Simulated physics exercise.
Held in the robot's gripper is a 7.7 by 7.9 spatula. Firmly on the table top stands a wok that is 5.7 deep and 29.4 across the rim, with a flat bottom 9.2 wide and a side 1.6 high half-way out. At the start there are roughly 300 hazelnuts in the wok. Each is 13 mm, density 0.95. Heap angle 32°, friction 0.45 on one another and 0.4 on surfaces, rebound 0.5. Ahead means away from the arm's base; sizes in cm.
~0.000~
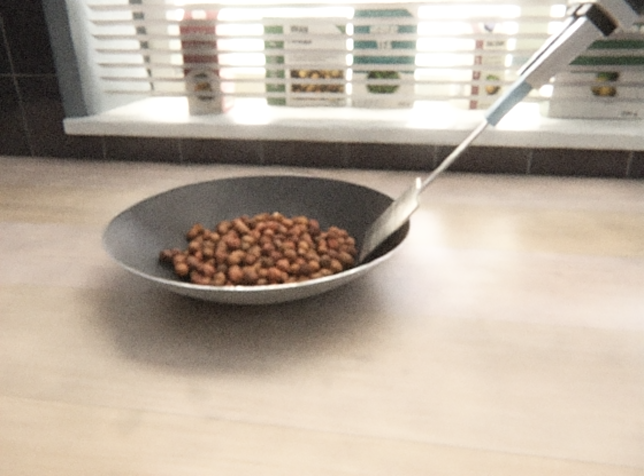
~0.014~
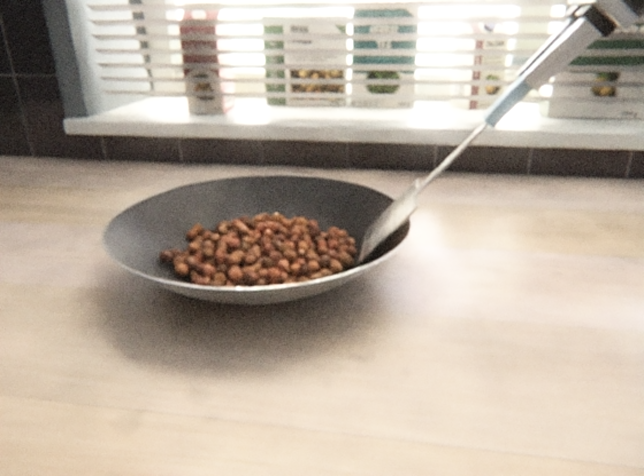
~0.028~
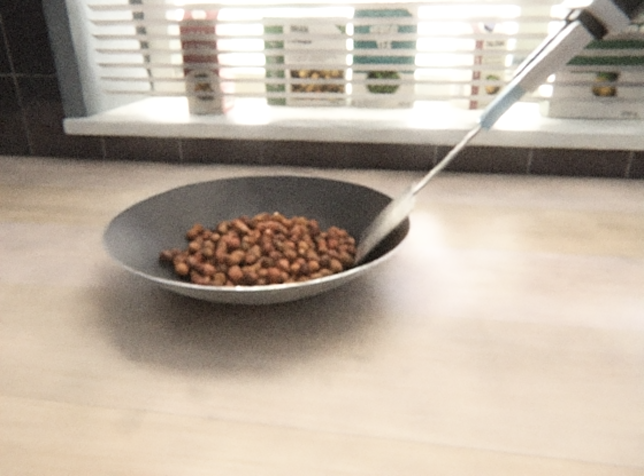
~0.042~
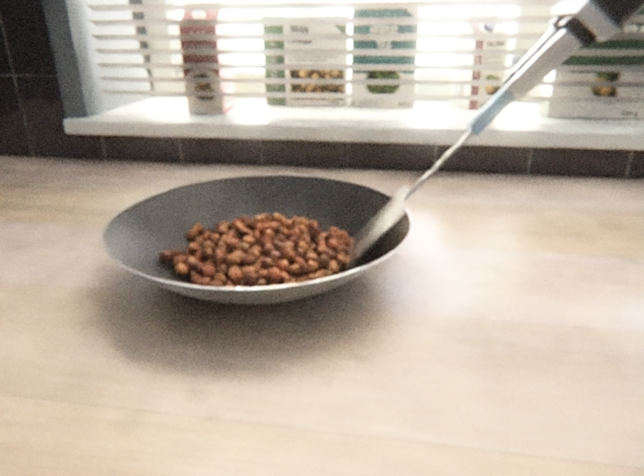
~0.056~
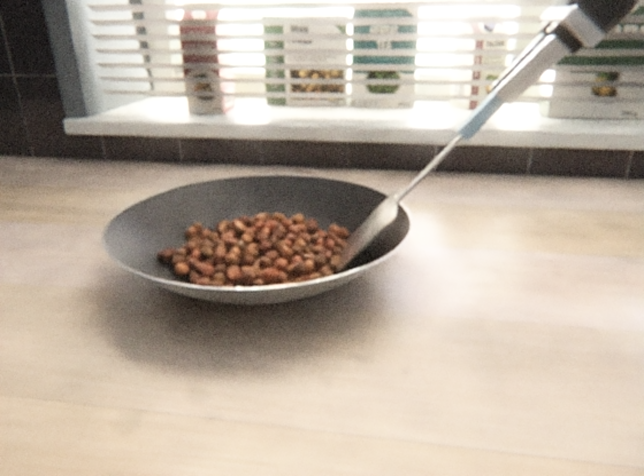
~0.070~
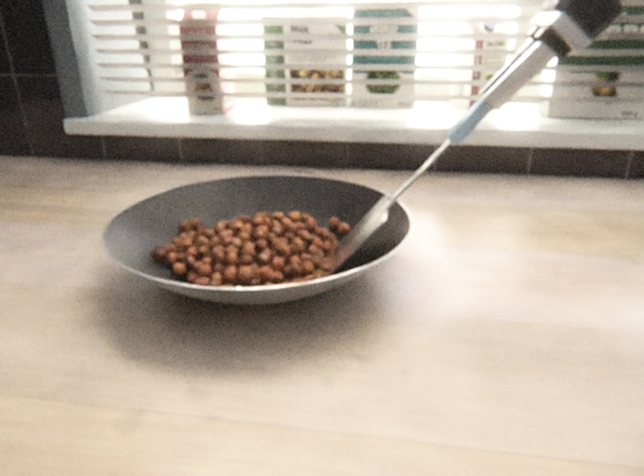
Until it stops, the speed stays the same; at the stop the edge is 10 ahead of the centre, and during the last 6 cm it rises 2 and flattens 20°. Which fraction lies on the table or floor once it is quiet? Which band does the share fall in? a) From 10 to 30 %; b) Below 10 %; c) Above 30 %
a.
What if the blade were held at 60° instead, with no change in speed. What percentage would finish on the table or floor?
I'd put it at about 15 per cent.
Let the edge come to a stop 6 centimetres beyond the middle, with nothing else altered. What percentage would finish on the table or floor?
Roughly 0 %.
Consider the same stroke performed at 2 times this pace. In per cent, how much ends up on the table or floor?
Roughly 40 per cent.
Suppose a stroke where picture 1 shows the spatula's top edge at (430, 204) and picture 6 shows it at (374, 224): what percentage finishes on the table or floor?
It works out to about 35 %, more or less.
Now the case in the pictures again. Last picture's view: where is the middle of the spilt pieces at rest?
The centre sits at roughly (67, 247).
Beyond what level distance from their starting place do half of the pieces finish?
I'd put it at close to 5 centimetres.
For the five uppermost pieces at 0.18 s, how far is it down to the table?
Estimated height above table: Approx. 5 cm.
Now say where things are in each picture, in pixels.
In the first frame, the spatula top edge at (419, 191), sloping 50°; upper third of the load around (262, 246), from x 165 to 350, top at y 220; 303 in the wok.
In the second frame, the spatula top edge at (418, 192), sloping 50°; upper third of the load around (262, 246), from x 165 to 350, top at y 220.
In the third frame, the spatula top edge at (413, 194), sloping 50°; upper third of the load around (262, 246), from x 165 to 350, top at y 220.
In the fourth frame, the spatula top edge at (405, 199), sloping 50°; upper third of the load around (262, 246), from x 165 to 350, top at y 220.
In the fifth frame, the spatula top edge at (396, 203), sloping 50°; upper third of the load around (260, 245), from x 165 to 340, top at y 220.
In the sixth frame, the spatula top edge at (387, 206), sloping 50°; upper third of the load around (251, 244), from x 160 to 345, top at y 215; 303 in the wok.
After 0.18 s, sloping 50°, highest piece 5 above the table; 303 in the wok.
After 0.29 s, sloping 45°, highest piece 6 above the table; 303 in the wok.
After 0.55 s, sloping 30°, highest piece 7 above the table; 255 in the wok, 45 on the table or floor, 3 on the blade or in flight.
After 1.60 s, sloping 30°, highest piece 6 above the table; 255 in the wok, 48 on the table or floor.
In the end, 255 in the wok, 48 on the table or floor. That is 16 % on the table or floor.
